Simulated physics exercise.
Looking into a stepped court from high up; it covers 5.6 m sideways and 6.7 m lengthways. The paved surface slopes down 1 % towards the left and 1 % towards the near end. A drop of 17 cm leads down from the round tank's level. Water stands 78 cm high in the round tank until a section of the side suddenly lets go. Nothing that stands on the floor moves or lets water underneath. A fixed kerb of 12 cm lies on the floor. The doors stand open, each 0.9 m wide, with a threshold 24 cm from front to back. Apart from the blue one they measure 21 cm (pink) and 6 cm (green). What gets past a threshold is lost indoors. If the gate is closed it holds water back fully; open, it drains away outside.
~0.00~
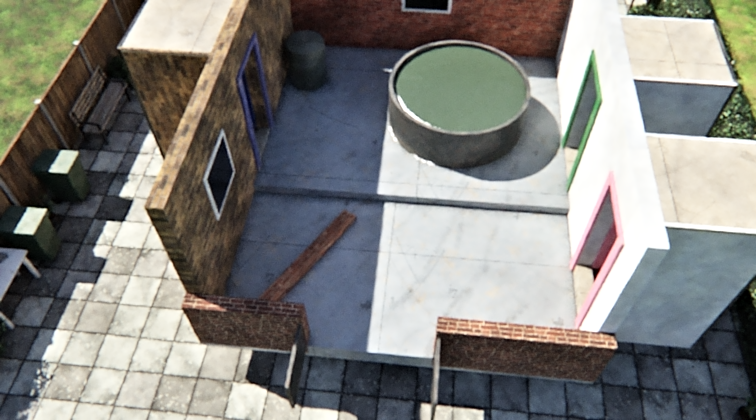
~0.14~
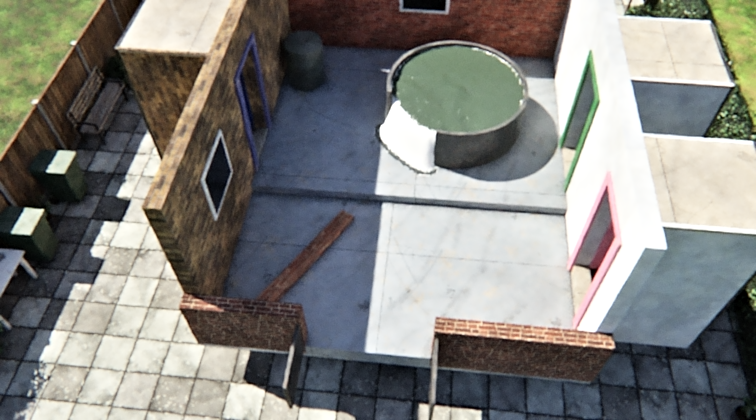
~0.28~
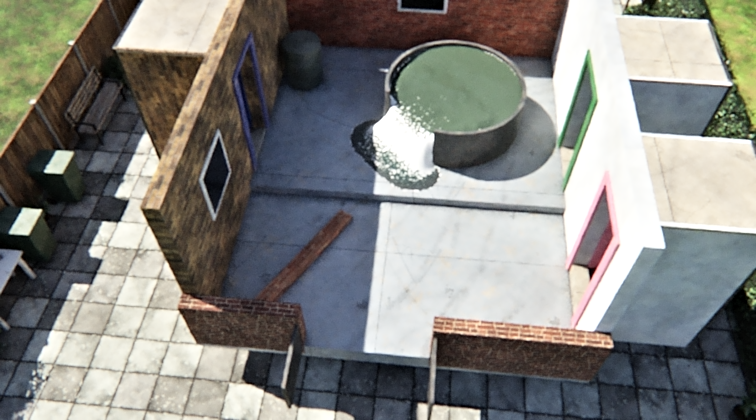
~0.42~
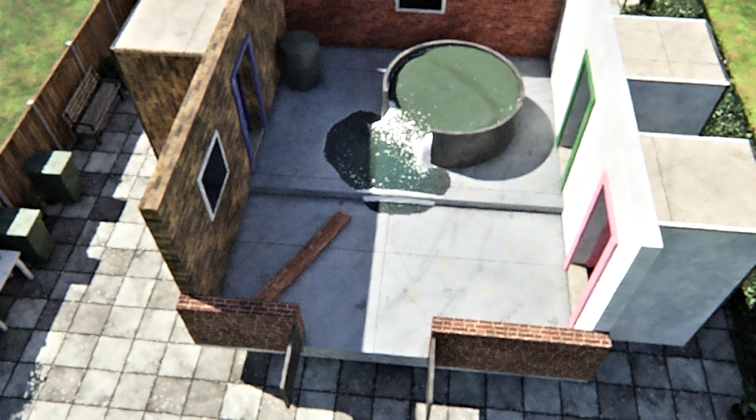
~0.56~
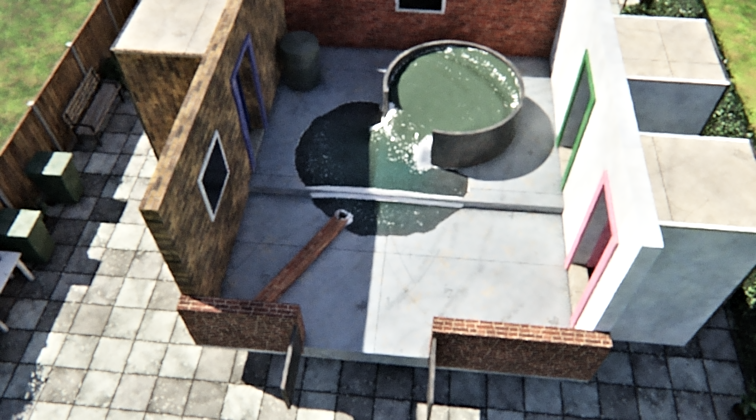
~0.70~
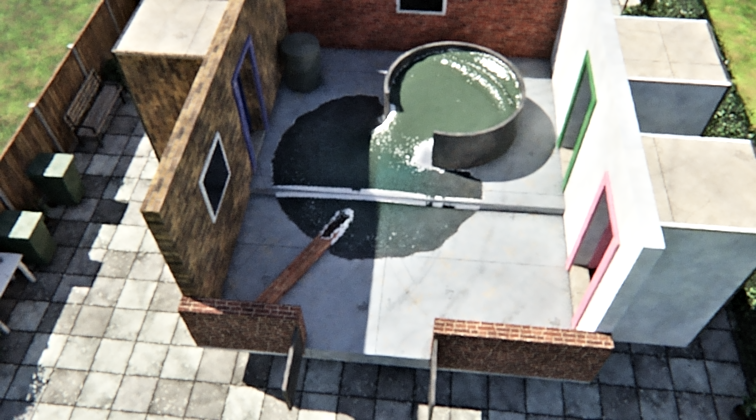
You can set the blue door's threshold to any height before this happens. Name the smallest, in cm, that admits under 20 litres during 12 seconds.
At least 23 cm or so.
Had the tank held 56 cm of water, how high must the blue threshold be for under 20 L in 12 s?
About 16 cm.
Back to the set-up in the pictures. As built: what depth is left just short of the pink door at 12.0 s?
Some 8.0 cm.
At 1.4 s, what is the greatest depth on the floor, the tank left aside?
Roughly 37 cm.
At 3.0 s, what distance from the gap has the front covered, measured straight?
Some 4.6 m out.
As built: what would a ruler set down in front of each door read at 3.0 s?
Depths in cm: Pink 0, blue 15, green 0.
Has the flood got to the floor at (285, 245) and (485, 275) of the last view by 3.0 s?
In turn: Wet, dry.
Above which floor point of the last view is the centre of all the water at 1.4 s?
At about (412, 145).
After 1.4 s water covers 45 % of the floor, deepest (37 cm) near (395, 150); 11 cm at the blue door, 23 litres in over its 6 cm threshold.
After 3.0 s water covers 50 % of the floor, deepest (44 cm) near (213, 326); 15 cm at the blue door, 198 litres in over its 6 cm threshold.
After 12.0 s water covers 70 % of the floor, deepest (21 cm) near (216, 315); 4 cm at the blue door, 332 litres in over its 6 cm threshold.
At the blue door as built, the water arrived by 0.9 s and peaked near 16 cm at 2.2 s.
With a threshold of 20.5 cm, 35 litres would have come in within the 12 s; with 28 cm, 5 litres. So under 20 litres takes about 23 cm.
